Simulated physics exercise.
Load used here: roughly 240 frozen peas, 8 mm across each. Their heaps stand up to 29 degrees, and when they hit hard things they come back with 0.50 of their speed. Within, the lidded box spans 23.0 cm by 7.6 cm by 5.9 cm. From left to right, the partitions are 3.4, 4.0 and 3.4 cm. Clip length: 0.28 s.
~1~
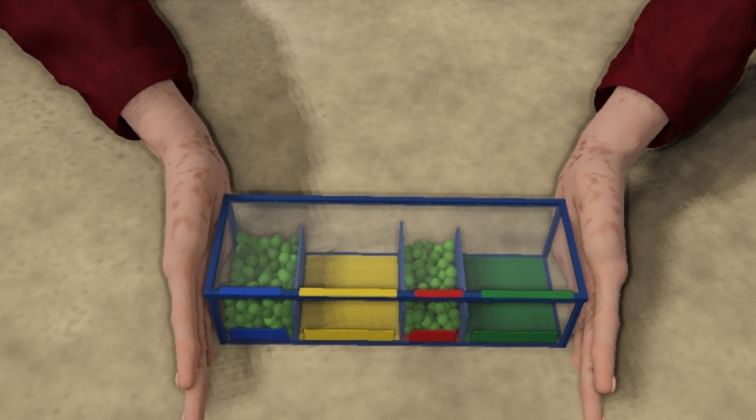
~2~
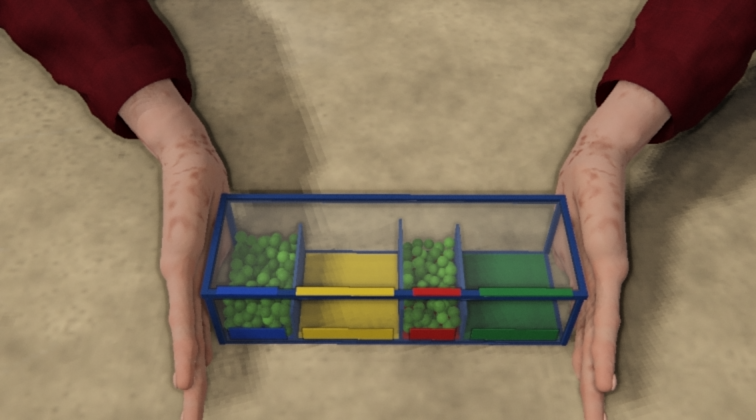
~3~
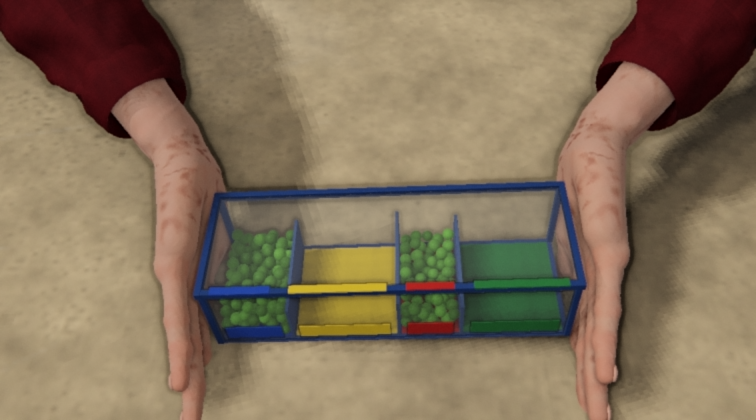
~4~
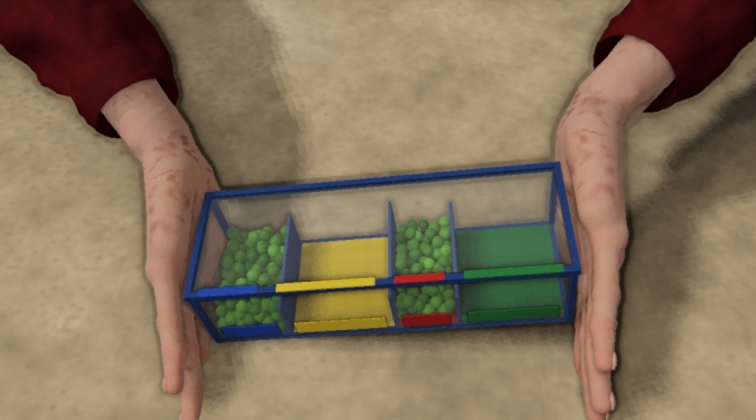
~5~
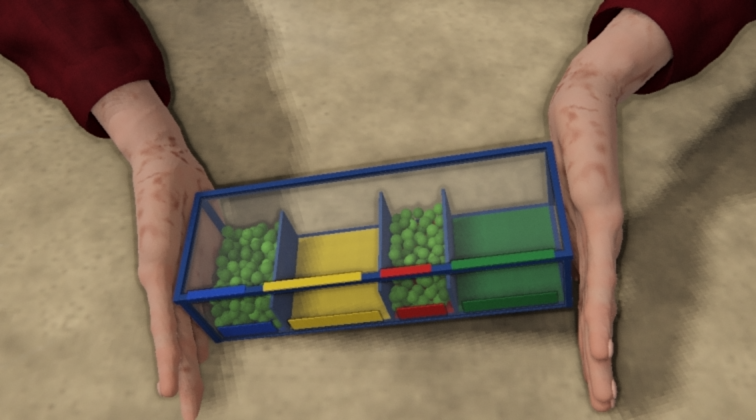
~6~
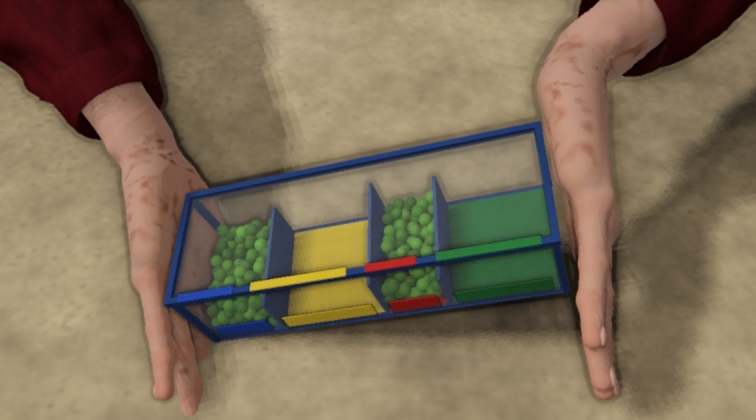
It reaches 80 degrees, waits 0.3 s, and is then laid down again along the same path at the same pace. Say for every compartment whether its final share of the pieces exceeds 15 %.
Red: Beats the threshold, blue: Beats the threshold, green: Fails to beat the threshold, yellow: Fails to beat the threshold.
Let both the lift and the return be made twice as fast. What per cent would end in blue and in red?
In that case blue keeps 75 per cent while red keeps 25 per cent.
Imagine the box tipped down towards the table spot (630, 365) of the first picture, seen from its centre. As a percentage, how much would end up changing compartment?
Something like 40 per cent of the pieces.
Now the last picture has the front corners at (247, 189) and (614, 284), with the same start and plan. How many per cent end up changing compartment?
That would be some 40 in a hundred.
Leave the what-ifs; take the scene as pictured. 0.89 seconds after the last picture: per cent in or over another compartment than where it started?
Estimate: Some 5 %.
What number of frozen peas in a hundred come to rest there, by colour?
Red 30, blue 65, green 0, yellow 0.
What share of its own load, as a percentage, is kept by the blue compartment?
Around 100 percent stays put.
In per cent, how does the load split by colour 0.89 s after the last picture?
Red 35, blue 65, green 0, yellow 0.
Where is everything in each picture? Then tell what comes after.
The first frame shows box tilt 0 degrees, front corners at (212, 291) and (581, 295); red 35 %, blue 65 %.
The second frame shows box tilt 1 degrees, front corners at (209, 291) and (580, 293).
The third frame shows box tilt 5 degrees, front corners at (202, 292) and (579, 282), lowest corner left front.
The fourth frame shows box tilt 10 degrees, front corners at (192, 294) and (573, 267), lowest corner left front.
The fifth frame shows box tilt 15 degrees, front corners at (182, 297) and (565, 252), lowest corner left front.
The sixth frame shows box tilt 20 degrees, front corners at (173, 300) and (552, 238), lowest corner left front; red 35 %, blue 65 %.
Then, 0.89 s after the last picture, tilt 80 degrees; red 35 %, blue 65 %.
Then, 1.48 s after the last picture, tilt 41 degrees; red 30 %, blue 65 %.
Then, 2.12 s after the last picture, tilt 0 degrees; red 30 %, blue 65 %.
In the end, red 30 %, blue 65 %, green 0 %, yellow 0 %.
